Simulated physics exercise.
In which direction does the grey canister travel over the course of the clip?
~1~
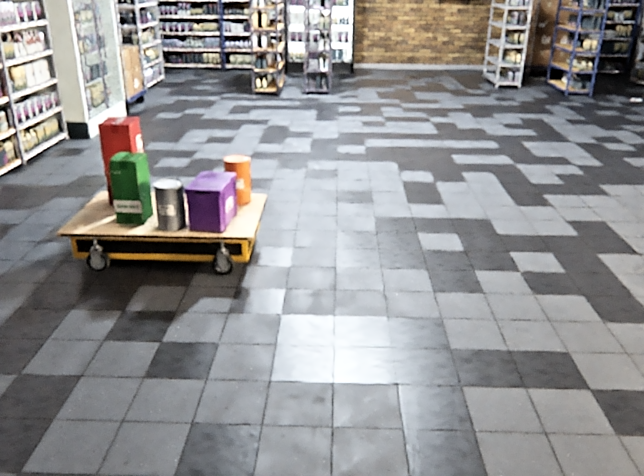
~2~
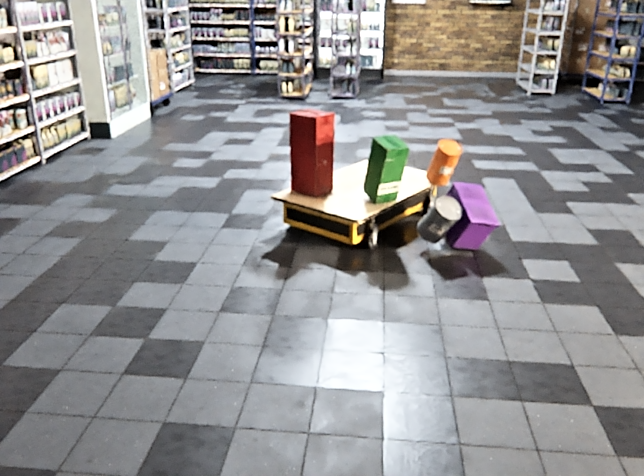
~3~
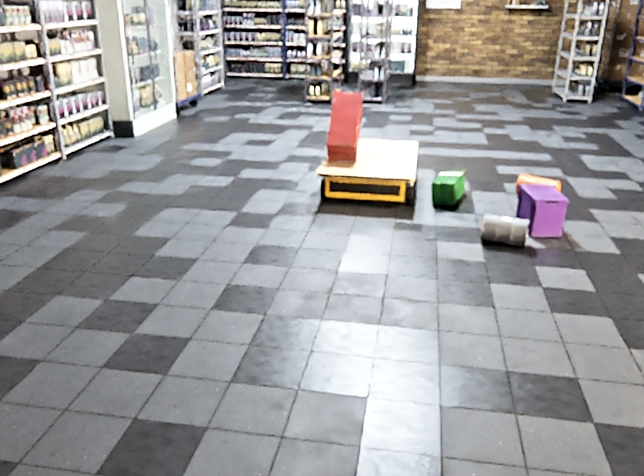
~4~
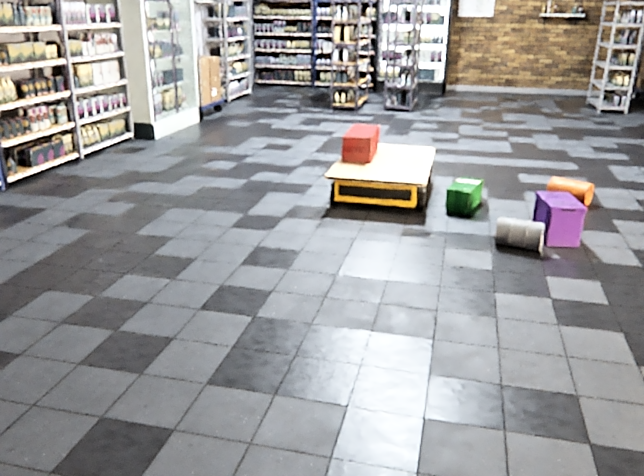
The grey canister moves to the right, ending up on its side on the tiled floor.
